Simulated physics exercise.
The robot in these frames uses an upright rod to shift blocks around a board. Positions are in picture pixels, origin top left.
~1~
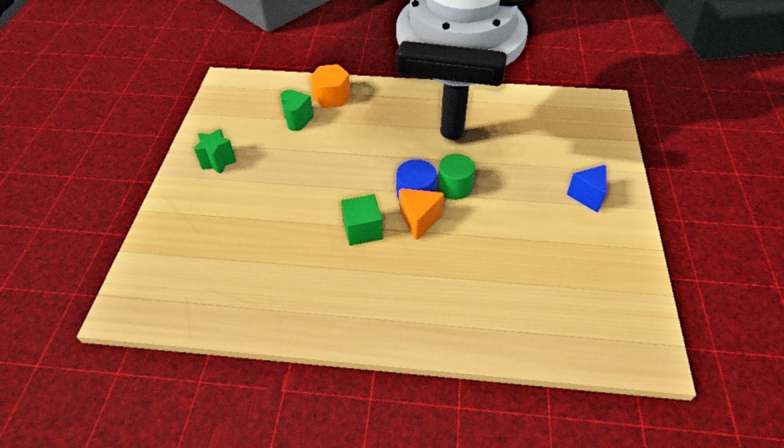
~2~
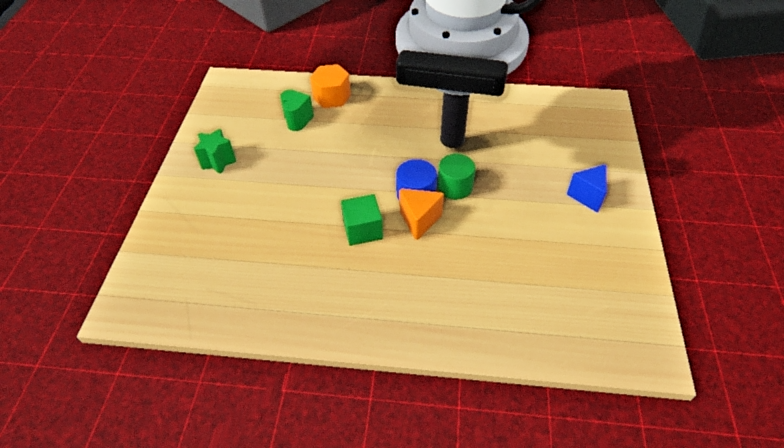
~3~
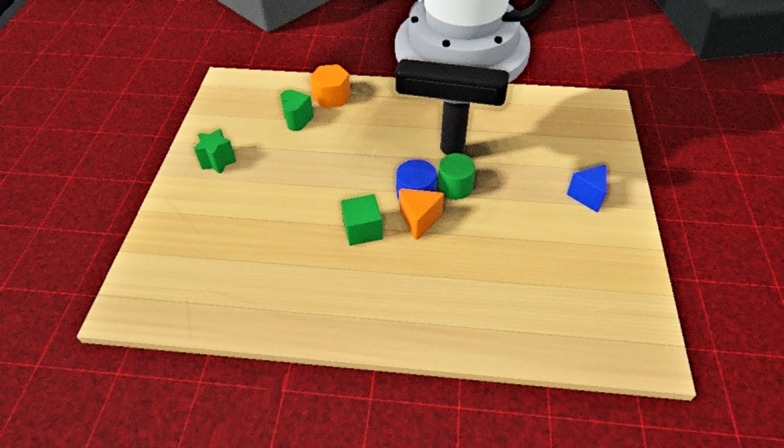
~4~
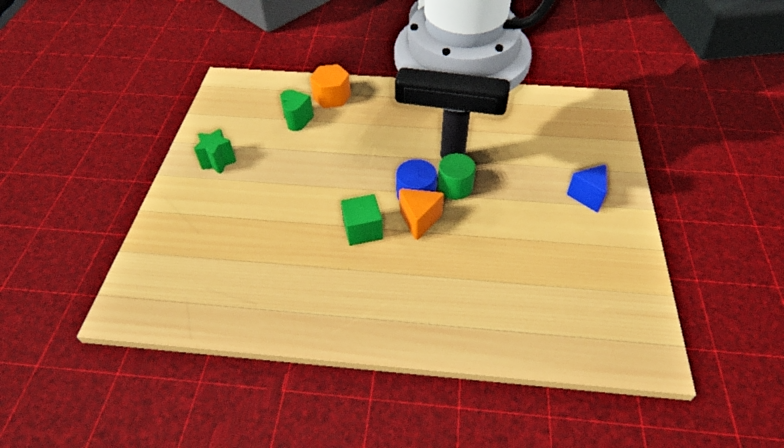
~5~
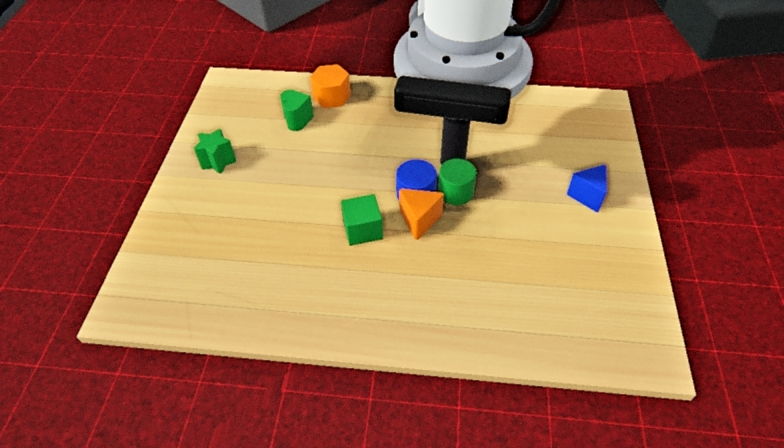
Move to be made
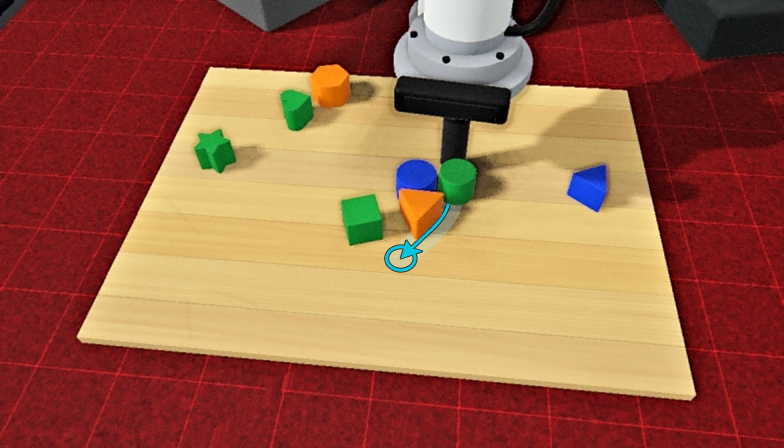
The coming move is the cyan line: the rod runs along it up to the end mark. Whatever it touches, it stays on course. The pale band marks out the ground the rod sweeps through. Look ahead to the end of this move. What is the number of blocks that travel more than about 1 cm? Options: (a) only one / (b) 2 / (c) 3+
c - 3+.
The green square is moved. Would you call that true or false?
True
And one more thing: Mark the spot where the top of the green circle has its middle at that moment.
Expect it around (467, 219).
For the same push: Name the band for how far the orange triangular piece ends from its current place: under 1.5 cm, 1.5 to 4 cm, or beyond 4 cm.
Over 4 cm.
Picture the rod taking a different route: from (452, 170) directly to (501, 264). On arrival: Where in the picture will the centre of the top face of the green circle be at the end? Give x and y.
Its top middle will sit at (461, 231).
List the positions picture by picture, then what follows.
In the first picture, tip of the rod (452, 132), middles of tops, green square (361, 209), blue circle (417, 173), orange triangular piece (420, 200), green circle (457, 166).
In the second picture, rod (452, 140), nothing pushed.
In the third picture, rod (453, 148), nothing pushed.
In the fourth picture, rod (453, 156), nothing pushed.
In the fifth picture, rod (453, 163), green square (361, 209), blue circle (417, 173), orange triangular piece (420, 200), green circle (458, 171).
The line goes from (452, 170) via (449, 201) and (431, 230), ending at (401, 258).
On the path given first. One third of the way, rod (450, 194); green circle (465, 203).
Two thirds of the way, rod (431, 224); green square (358, 209); orange triangular piece (400, 212), turned 55° clockwise; green circle (467, 219).
At the end, rod (401, 252); green square (345, 209), turned 55° clockwise; blue circle unmoved; orange triangular piece (372, 232), turned 90° clockwise; green circle (467, 219).
